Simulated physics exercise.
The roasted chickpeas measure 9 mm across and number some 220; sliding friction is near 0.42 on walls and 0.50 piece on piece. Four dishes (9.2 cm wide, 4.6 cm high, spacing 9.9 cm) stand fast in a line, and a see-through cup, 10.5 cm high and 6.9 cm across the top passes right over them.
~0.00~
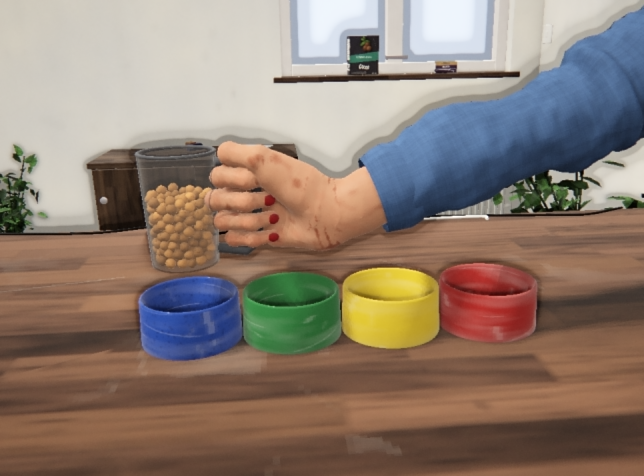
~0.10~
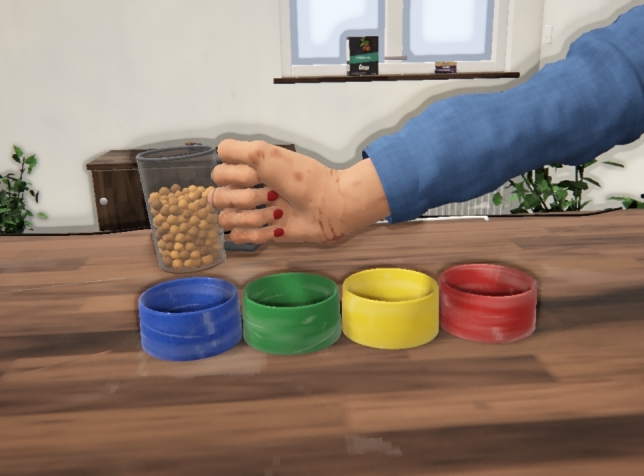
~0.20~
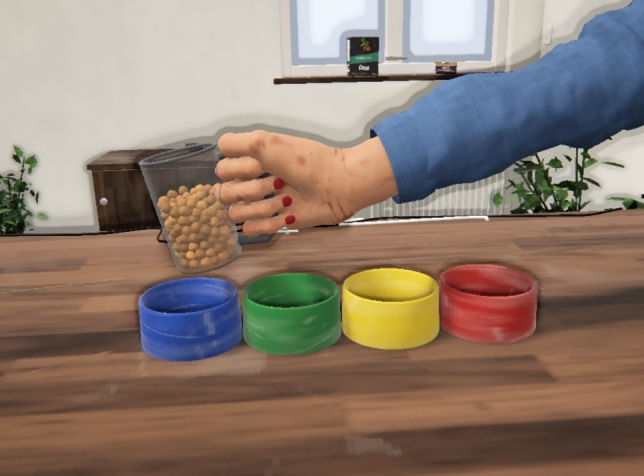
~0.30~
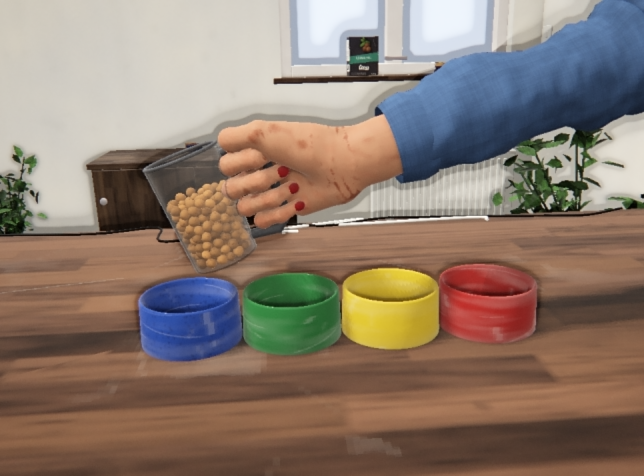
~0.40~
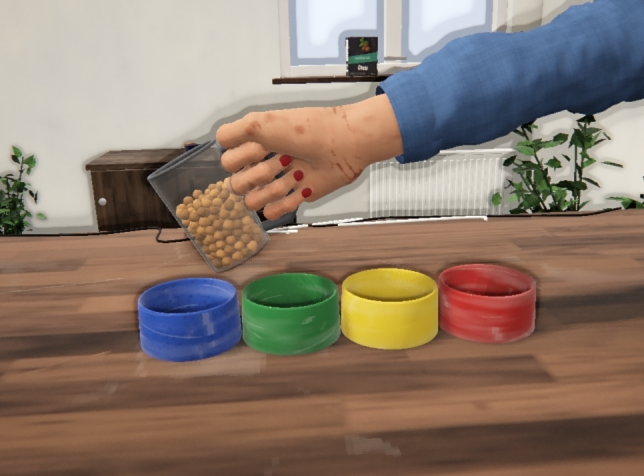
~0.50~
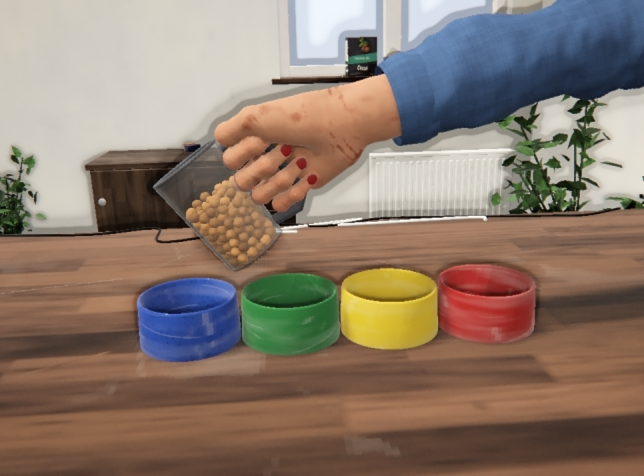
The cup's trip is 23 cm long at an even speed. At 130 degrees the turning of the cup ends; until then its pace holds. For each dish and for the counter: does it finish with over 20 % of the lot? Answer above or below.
Red dish: Below; blue dish: Below; green dish: Above; yellow dish: Below; on the counter: Below.
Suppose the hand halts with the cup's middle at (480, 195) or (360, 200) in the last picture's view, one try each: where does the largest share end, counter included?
The winner: Green, then green.
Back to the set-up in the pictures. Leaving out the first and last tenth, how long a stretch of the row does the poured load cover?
Roughly 5 cm.
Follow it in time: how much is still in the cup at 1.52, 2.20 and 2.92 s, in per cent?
About 85, 0, 0.
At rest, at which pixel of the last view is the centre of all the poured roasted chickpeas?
Near (287, 311).
After 1.52 s, tilt 117 degrees; cup holds 85 %, green 10 %.
After 2.20 s, tilt 130 degrees; cup holds 0 %, green 100 %.
After 2.92 s, tilt 130 degrees; cup holds 0 %, green 100 %.
By 3.2 s all is still; red 0 %, blue 0 %, green 100 %, yellow 0 %, counter 0 %.
